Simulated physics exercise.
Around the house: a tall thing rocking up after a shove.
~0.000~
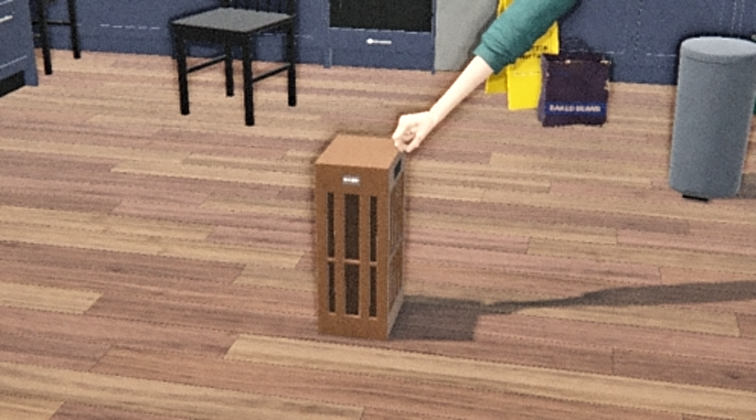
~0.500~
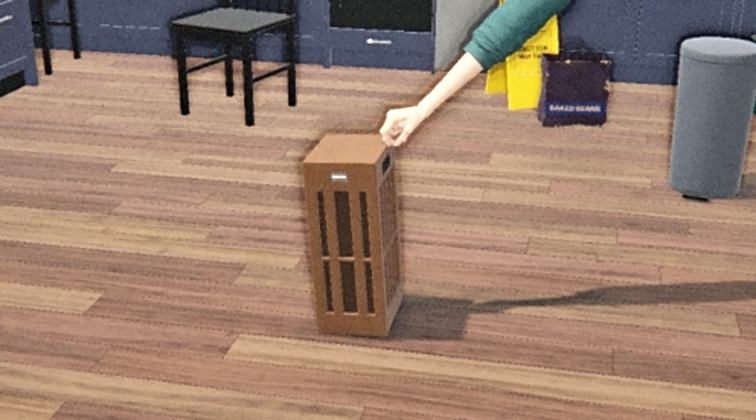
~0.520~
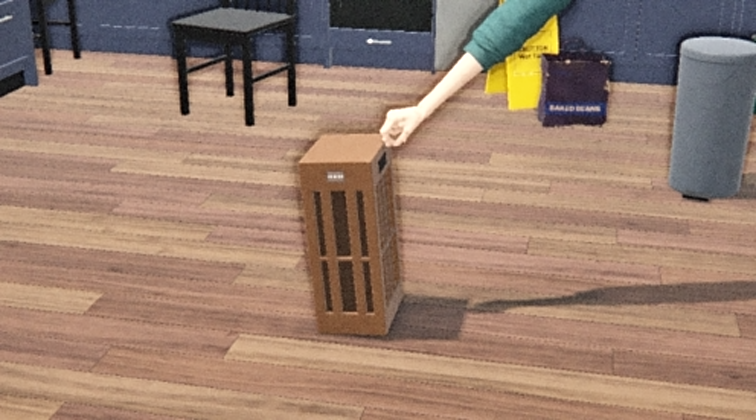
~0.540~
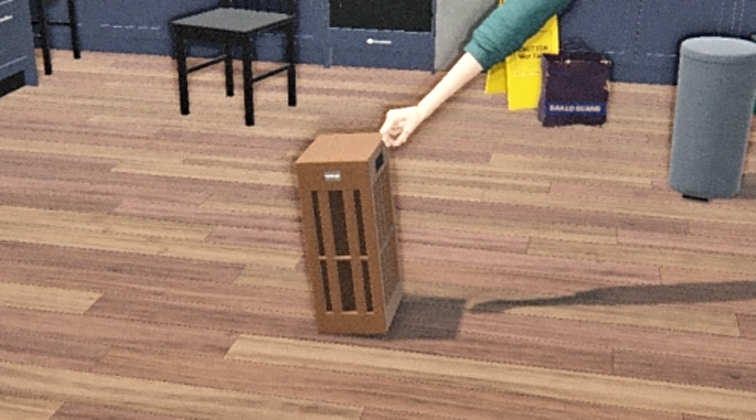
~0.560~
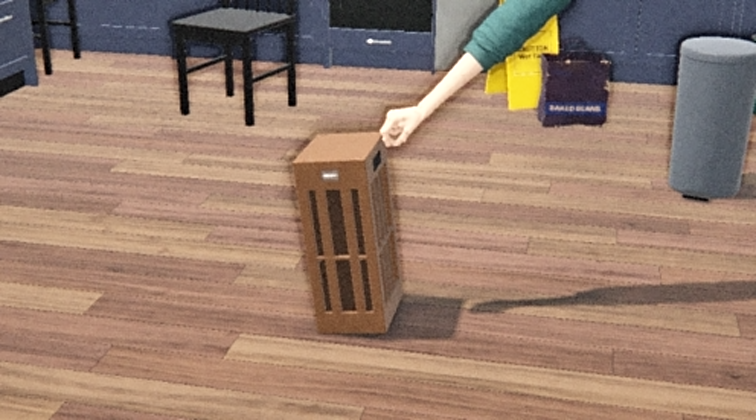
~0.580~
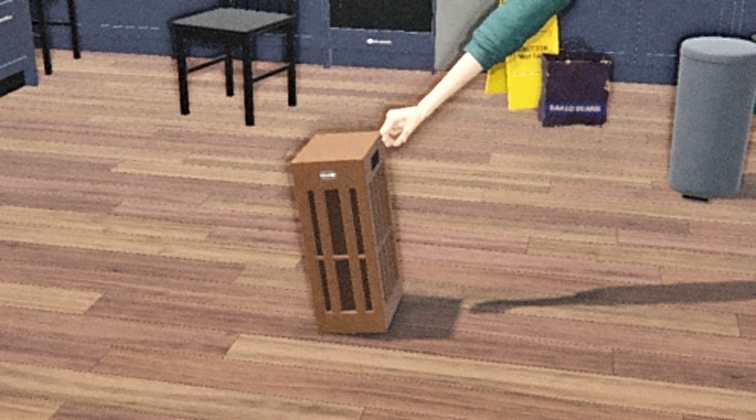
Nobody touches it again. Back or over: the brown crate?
As it turns out, the brown crate returns to its base.
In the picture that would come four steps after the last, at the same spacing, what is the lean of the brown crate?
It would show 8°.
After 0.90 s, brown crate 3° off upright near (367, 236).
At rest (2.0 s), the brown crate settles on its feet, near (362, 237).
